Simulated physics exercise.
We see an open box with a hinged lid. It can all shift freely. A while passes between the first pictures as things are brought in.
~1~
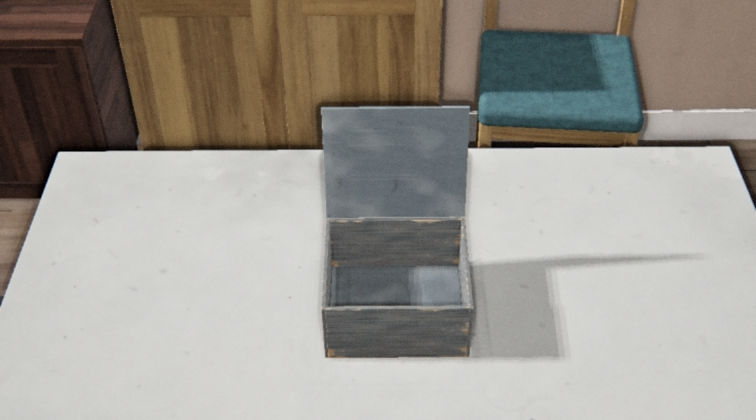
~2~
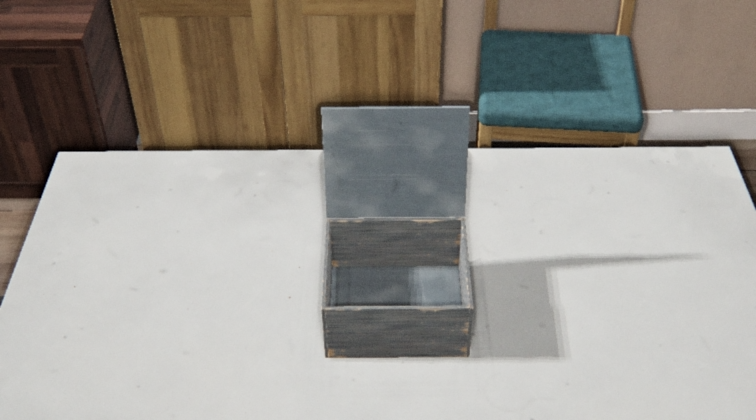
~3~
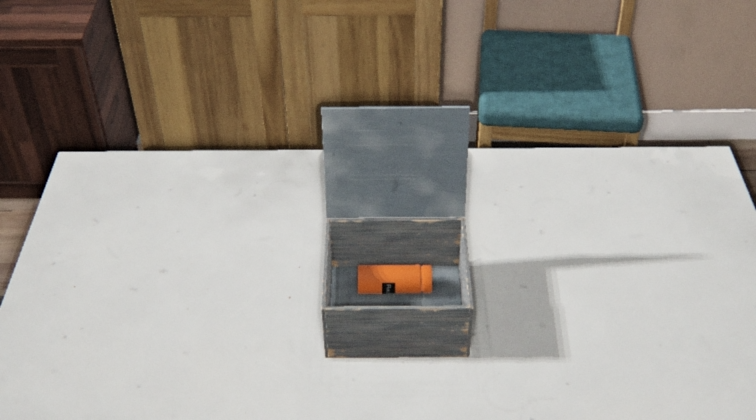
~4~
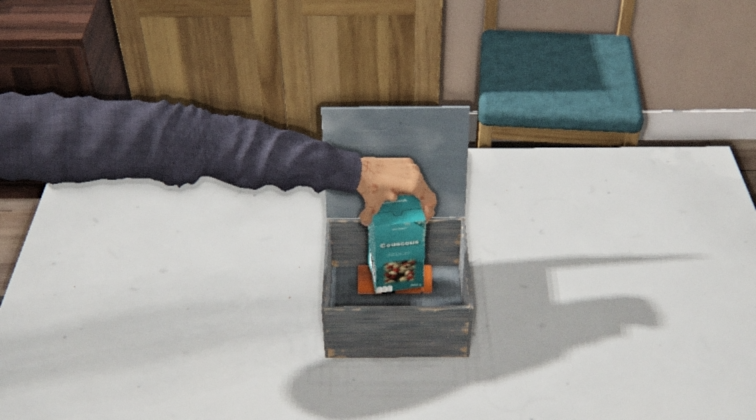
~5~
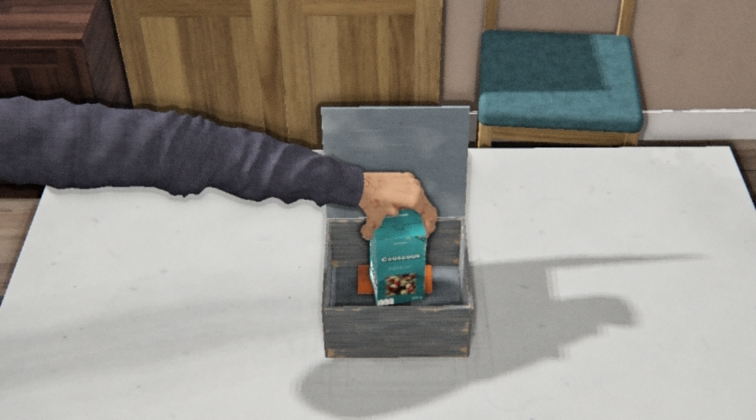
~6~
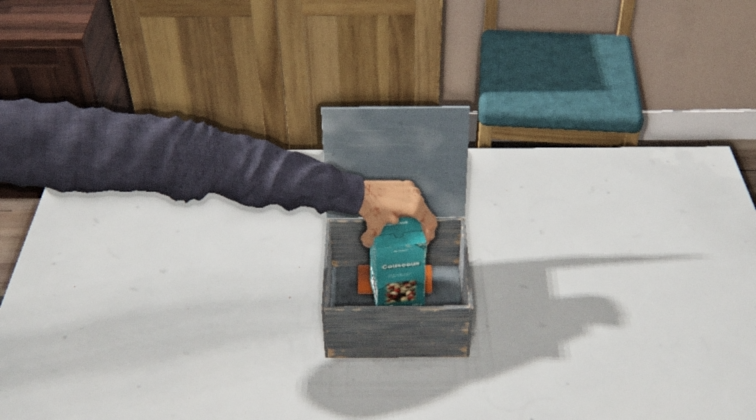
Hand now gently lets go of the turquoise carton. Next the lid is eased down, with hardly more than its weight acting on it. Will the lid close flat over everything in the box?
No.
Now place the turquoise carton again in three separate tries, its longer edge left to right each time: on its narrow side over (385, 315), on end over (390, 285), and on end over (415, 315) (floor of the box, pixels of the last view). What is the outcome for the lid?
On try one it fits down fine; on try two it won't go down; on try three it won't go down.
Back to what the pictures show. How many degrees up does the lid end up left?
Near 25° up from the rim.
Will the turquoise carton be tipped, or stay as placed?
As it turns out, the turquoise carton keeps its original angle.
Then, 1.30 s on from there, lid 78° above the rim; turquoise carton shifted about its own width near (406, 286); orange shaker shifted about its own width.
Then, 2.00 s on from there, lid 28° above the rim; turquoise carton shifted about its own width near (406, 286); orange shaker shifted about its own width.
In the end, lid 25° above the rim; moved from the start, turquoise carton; orange shaker unmoved. At the end, from the last picture's camera, turquoise carton near (406, 287).
